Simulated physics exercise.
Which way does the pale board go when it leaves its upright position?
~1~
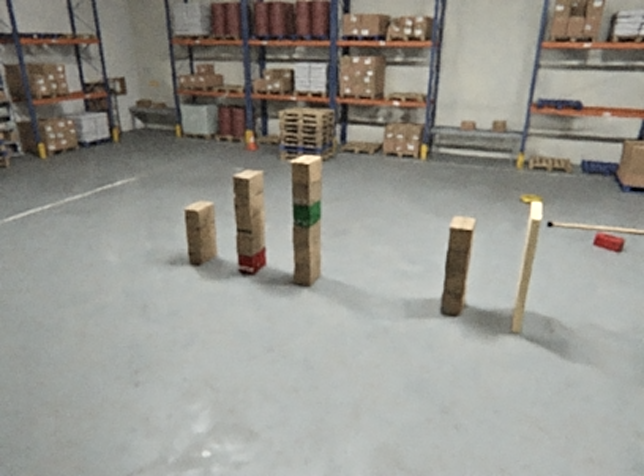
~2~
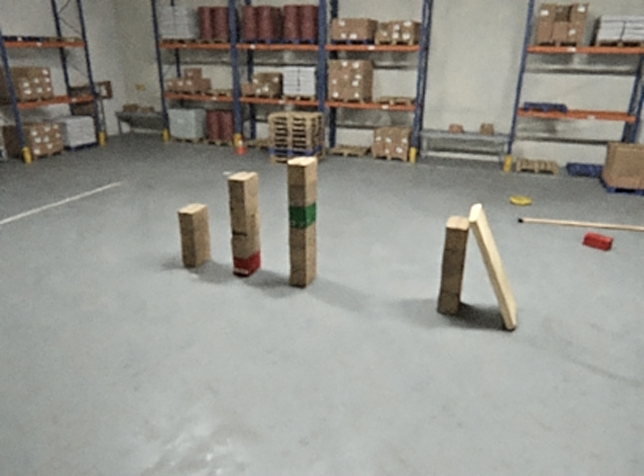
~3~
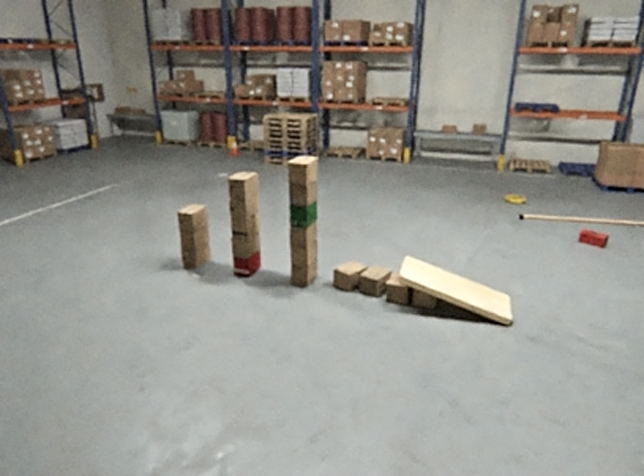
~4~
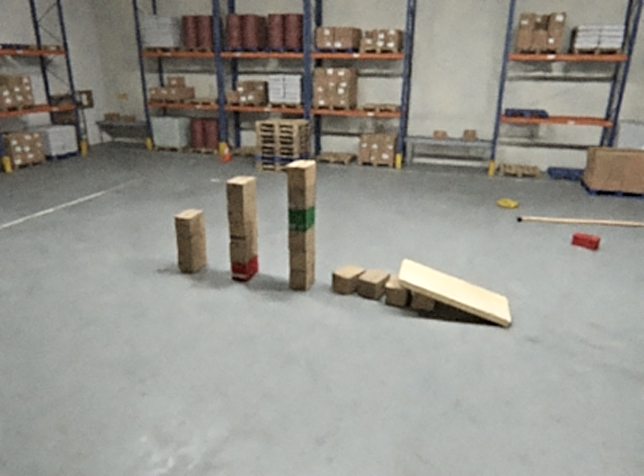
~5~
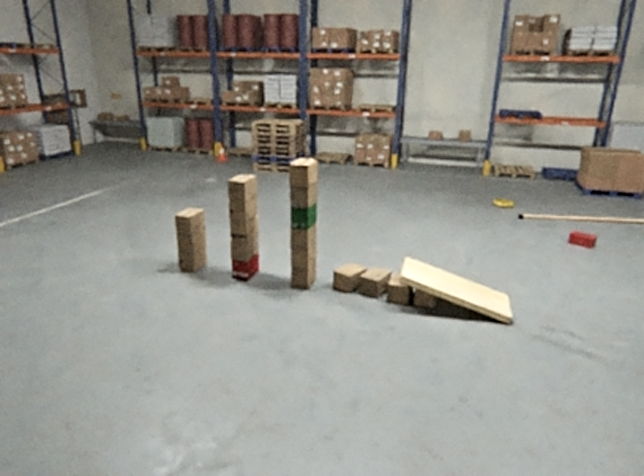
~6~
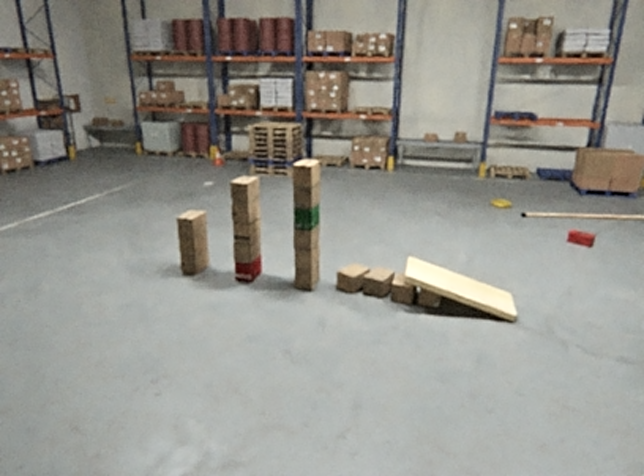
The board goes to the left, tipping against the nearest stack and coming down over its fallen cartons.
